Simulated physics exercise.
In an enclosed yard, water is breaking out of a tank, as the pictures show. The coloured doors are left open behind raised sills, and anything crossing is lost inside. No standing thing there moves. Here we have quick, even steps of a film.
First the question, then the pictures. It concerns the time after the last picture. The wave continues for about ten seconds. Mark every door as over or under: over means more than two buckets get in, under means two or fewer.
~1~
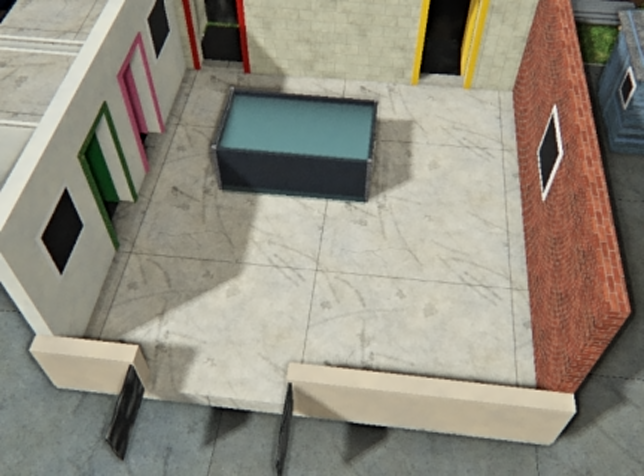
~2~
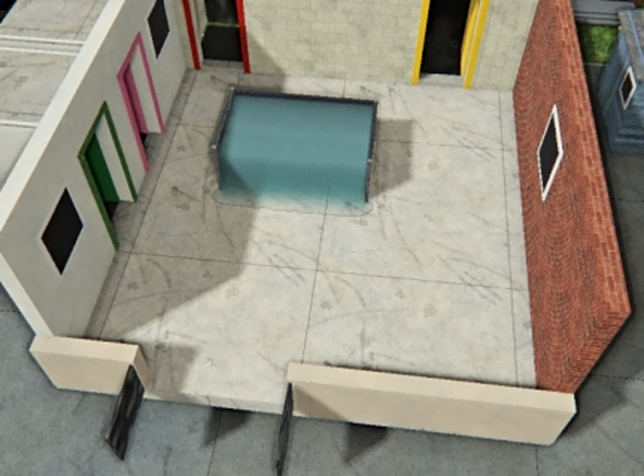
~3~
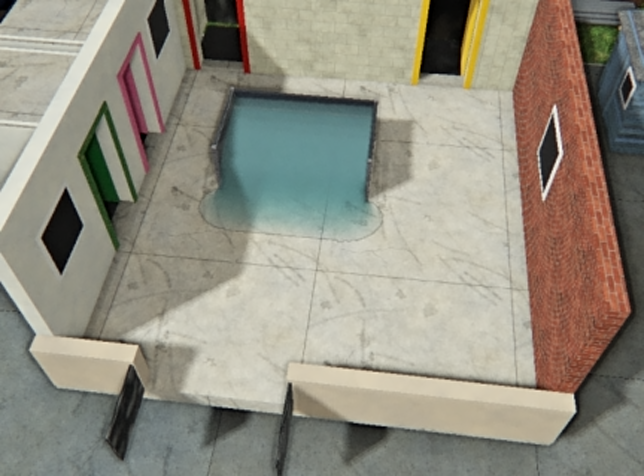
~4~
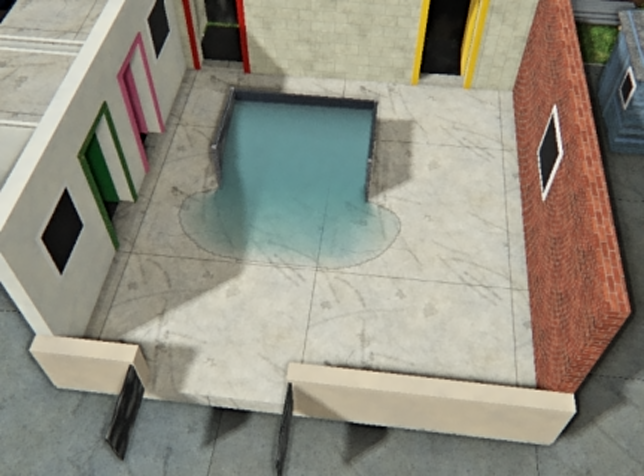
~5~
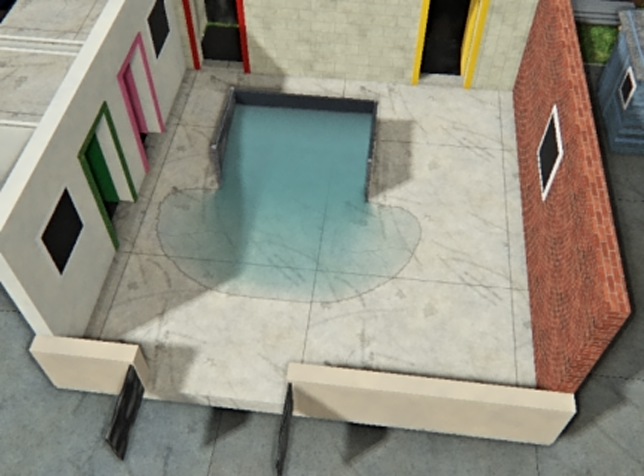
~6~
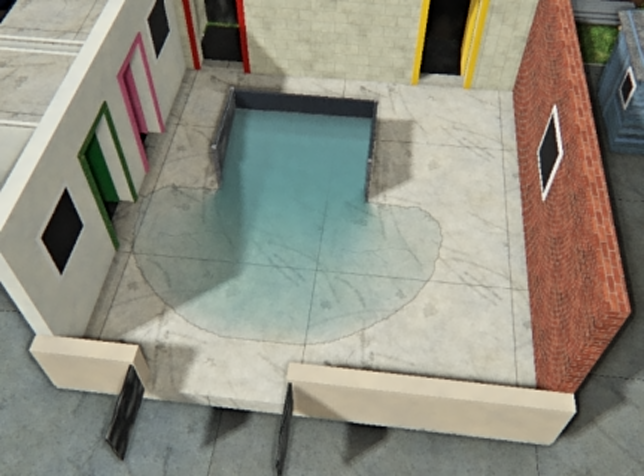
Yellow door - under; red door - under; green door - under; pink door - under.
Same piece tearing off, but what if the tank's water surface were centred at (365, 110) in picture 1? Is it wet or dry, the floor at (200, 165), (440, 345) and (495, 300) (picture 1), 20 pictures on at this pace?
First spot bare, second swamped, third swamped.
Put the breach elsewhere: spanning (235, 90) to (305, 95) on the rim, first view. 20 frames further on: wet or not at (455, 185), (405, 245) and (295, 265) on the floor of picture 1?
In that order: Awash, not flooded, dry.
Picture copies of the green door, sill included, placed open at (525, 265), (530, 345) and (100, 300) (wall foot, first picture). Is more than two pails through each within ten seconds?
In order: Falls short, exceeds it, exceeds it.
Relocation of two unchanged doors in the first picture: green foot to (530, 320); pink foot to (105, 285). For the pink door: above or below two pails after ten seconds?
As it turns out, the pink one runs over.
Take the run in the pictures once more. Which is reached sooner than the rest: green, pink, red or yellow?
Go with the green one.
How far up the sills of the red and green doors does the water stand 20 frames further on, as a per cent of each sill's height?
Close to 0 per cent for the first one and close to 80 per cent for the second.
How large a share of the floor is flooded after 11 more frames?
Close to 50 in a hundred, I think.
A moment on, water covers 45 % of the floor; the yellow door not reached, the red door not reached, the green door wet at the sill, nothing in, the pink door not reached.
Next, water covers 50 % of the floor; the yellow door not reached, the red door not reached, the green door under two buckets in, the pink door not reached.
Then, water covers 50 % of the floor; the yellow door not reached, the red door not reached, the green door under two buckets in, the pink door not reached.
Later, water covers 85 % of the floor; the yellow door wet at the sill, nothing in, the red door not reached, the green door under two buckets in, the pink door wet at the sill, nothing in.
In the end, water covers 95 % of the floor; the yellow door wet at the sill, nothing in, the red door wet at the sill, nothing in, the green door under two buckets in, the pink door wet at the sill, nothing in.
